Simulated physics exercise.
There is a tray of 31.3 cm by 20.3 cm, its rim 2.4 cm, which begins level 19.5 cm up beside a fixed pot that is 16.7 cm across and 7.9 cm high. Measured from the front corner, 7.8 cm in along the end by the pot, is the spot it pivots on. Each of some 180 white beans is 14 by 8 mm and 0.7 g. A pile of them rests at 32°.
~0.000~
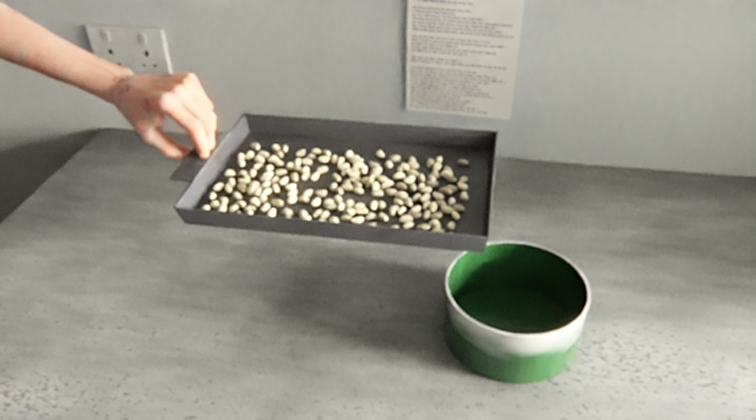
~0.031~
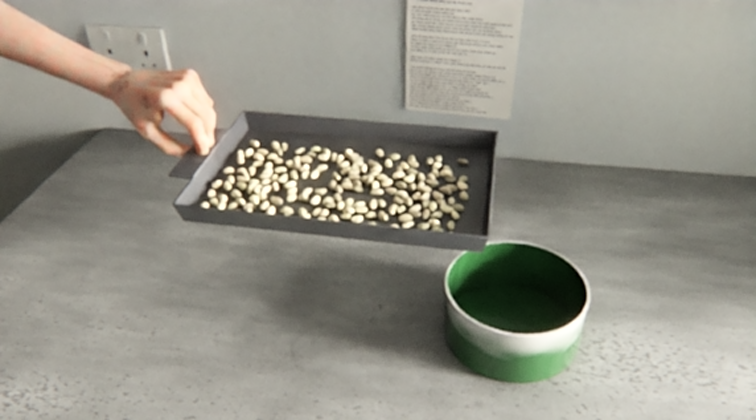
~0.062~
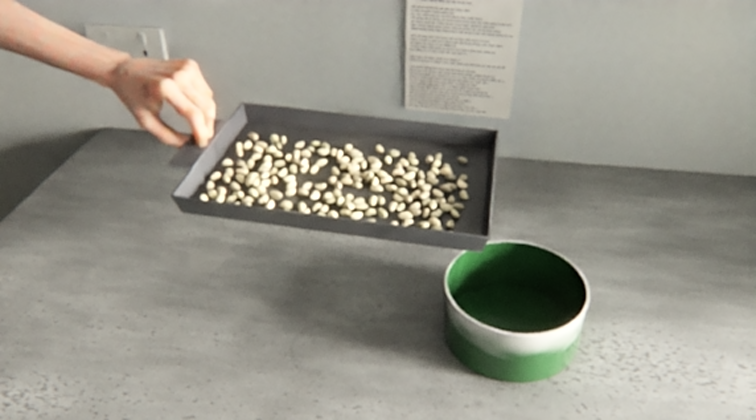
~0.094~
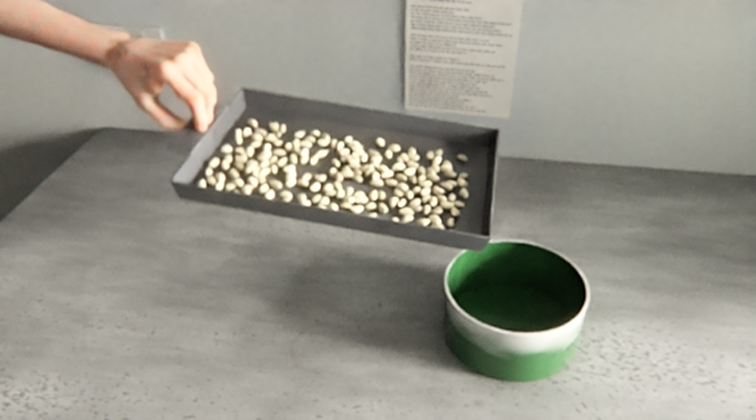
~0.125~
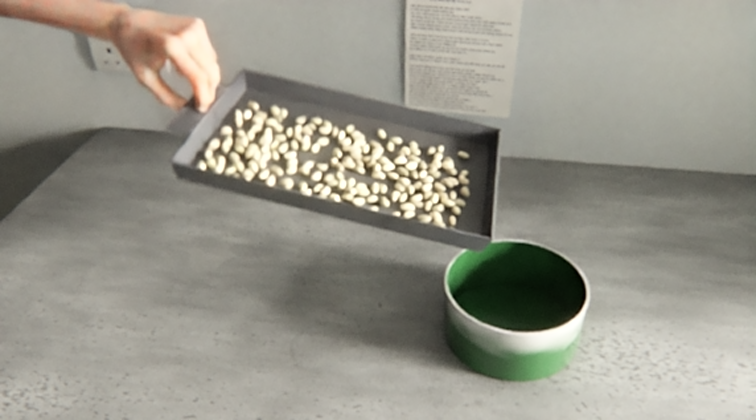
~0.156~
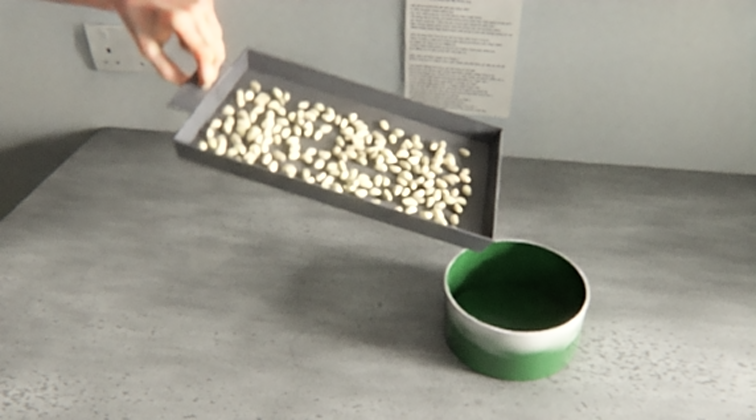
A bare hand reaches in from the upper left over a speckled grey worktop, seen from slightly above, with a pale wall, a white socket and a printed sheet behind. It grips the left end of a dark grey tray scattered with pale beans, above and left of a green and white round pot. The hand lifts that end, slowly then faster, tilting the tray down to the right.
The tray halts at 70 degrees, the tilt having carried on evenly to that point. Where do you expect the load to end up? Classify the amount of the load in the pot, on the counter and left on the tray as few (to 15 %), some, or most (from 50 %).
Left on the tray: Some. Pot: Some. Counter: Some.
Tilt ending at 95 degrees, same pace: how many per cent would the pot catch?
Estimated share: About 55 %.
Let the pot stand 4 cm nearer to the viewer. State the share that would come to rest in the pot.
Near 45 per cent in that case.
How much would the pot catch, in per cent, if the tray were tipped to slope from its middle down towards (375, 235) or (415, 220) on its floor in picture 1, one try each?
First try: Around 0 percent; second try: Around 10 percent.
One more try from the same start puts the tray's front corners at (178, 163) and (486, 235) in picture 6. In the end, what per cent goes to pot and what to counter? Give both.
Pot 30, counter 35.
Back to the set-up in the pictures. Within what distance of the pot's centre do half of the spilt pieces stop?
That comes to near 26 cm.
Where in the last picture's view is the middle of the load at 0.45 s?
Approximately (461, 150) in the final picture.
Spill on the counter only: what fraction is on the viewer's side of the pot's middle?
Share: Some 80 %.
After 0.33 s, tilt 44 degrees; the tray holds 100 %, the pot 0 %.
Then, at 0.45 s, tilt 64 degrees; the tray holds 100 %, the pot 0 %.
After 0.70 s, tilt 70 degrees; the tray holds 35 %, the pot 25 %.
At rest (2.2 s), tray 30 %, pot 35 %, counter 35 %.
